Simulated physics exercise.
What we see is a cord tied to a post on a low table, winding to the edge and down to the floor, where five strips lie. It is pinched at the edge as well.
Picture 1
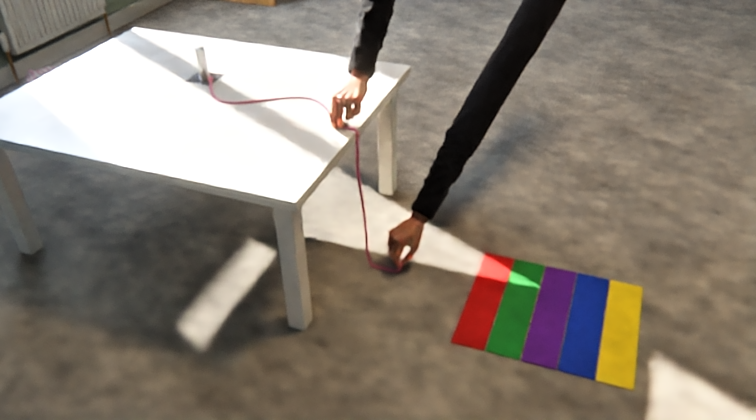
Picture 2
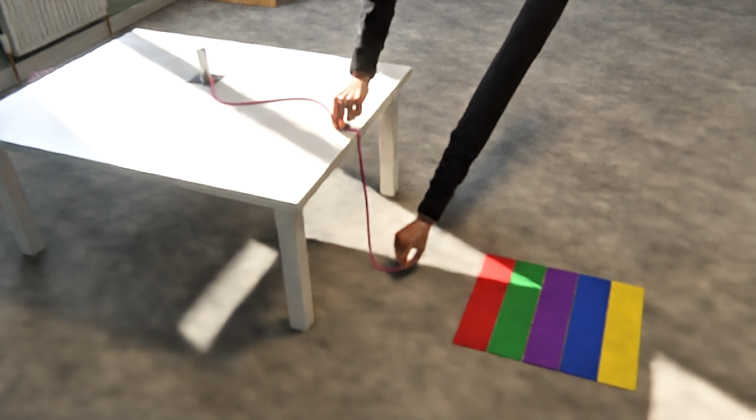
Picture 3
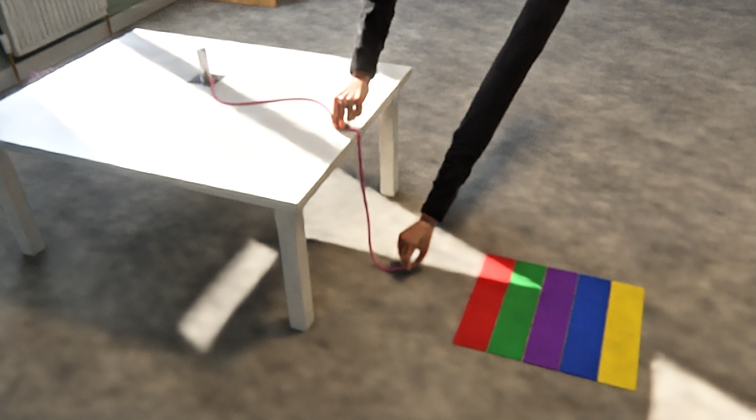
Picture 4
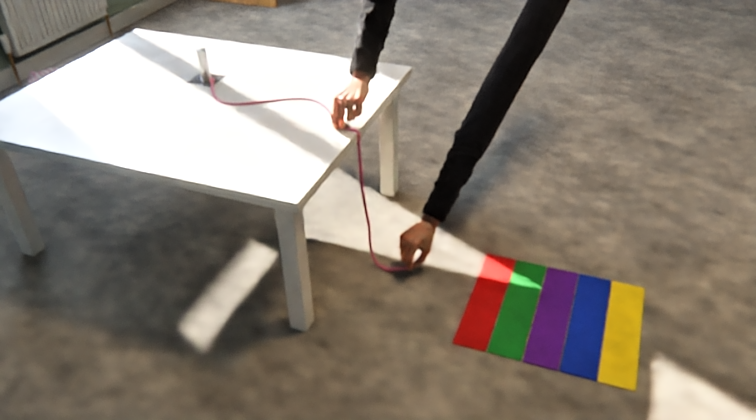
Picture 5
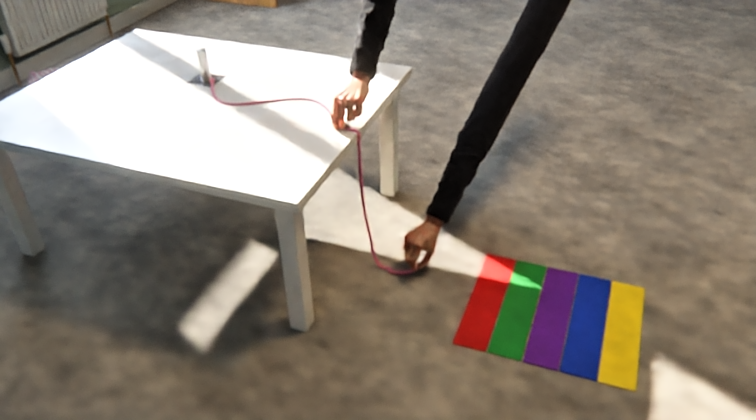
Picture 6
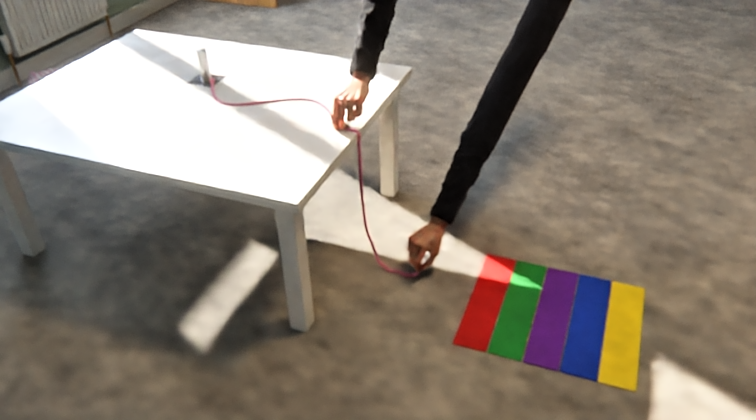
At the start, a pink cord runs from a small post on a white table over the edge to the floor, where one hand holds its end and another pinches it at the edge. The lower hand then shifts the end slightly right, toward five coloured strips, while the upper hand stays nearly still.
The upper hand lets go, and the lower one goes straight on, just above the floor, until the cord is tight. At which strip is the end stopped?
It halts on the purple strip.
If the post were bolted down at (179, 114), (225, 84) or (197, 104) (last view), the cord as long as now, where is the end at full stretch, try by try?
The places are (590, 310), (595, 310) and (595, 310).
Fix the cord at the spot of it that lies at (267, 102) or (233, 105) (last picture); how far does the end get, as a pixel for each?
The places are (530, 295) and (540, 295).
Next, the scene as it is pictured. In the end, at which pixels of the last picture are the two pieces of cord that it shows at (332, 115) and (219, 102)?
The first at (360, 126), the second at (251, 92).
A little later, end near (496, 286); over red.
Next, end near (536, 295); over green.
When it is tight, end near (561, 301); over purple. Over purple.
